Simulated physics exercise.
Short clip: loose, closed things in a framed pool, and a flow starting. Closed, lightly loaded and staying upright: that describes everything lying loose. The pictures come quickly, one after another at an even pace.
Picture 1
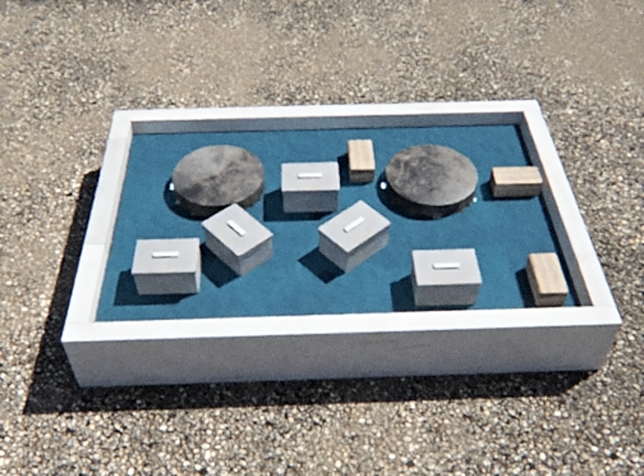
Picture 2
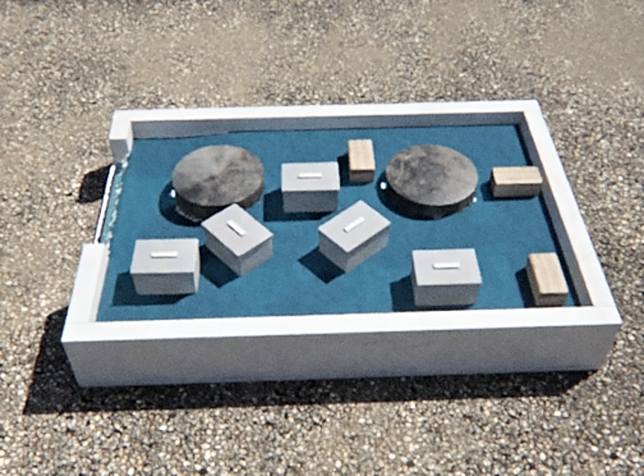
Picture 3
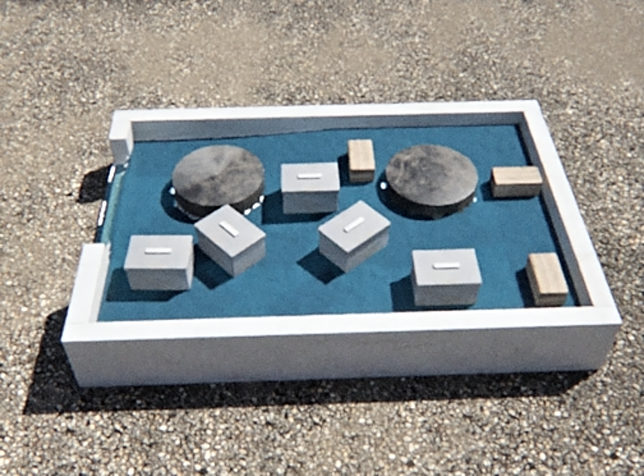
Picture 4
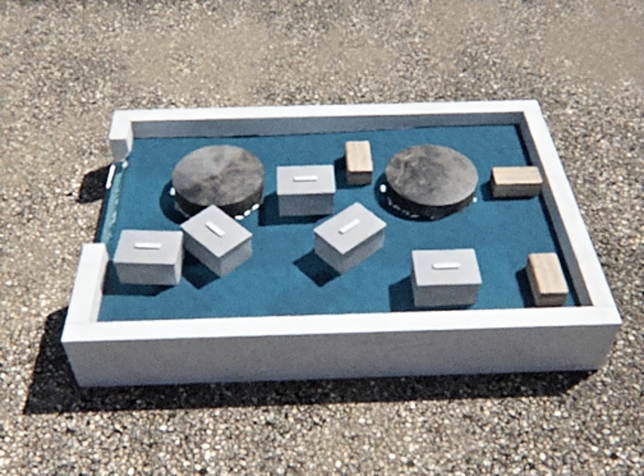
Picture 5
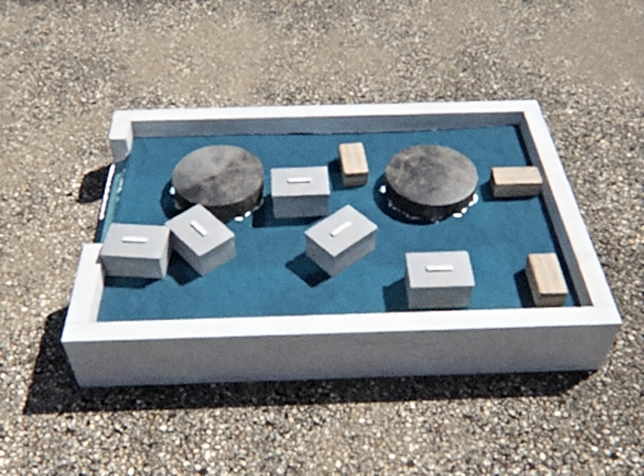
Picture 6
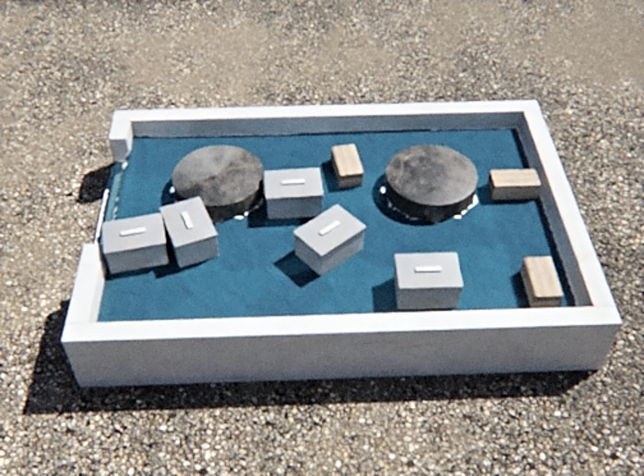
White-framed blue pool opening at a gap in its left wall, grey boxes and small wooden blocks drifting slightly leftward around two round stones.
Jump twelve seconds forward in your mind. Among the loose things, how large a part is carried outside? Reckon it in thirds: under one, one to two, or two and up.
Under one third.
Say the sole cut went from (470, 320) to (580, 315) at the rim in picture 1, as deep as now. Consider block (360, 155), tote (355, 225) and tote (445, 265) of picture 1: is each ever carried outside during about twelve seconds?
Same order as asked: Never leaves, exits, exits.
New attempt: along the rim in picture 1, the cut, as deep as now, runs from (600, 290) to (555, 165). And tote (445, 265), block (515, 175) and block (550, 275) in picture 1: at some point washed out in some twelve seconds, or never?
Lost - lost - lost.
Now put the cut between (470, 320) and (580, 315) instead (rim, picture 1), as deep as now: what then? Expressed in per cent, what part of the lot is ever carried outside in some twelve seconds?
Near 40 percent, give or take.
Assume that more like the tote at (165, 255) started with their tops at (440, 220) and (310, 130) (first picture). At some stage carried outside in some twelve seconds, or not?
Result, as listed: Never gets out; ends up outside.
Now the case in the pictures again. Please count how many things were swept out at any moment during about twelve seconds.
Number: 1.
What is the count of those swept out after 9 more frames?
The count is 0.
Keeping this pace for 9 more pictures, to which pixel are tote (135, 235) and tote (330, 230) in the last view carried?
They'd be somewhere near (99, 219) and (288, 240).
A moment on, 0 of 8 are out; 8 afloat.
Next, 0 of 8 are out; 8 afloat.
Later, 1 of 8 are out; 7 afloat.
In the end, 1 of 8 are out; 7 afloat.
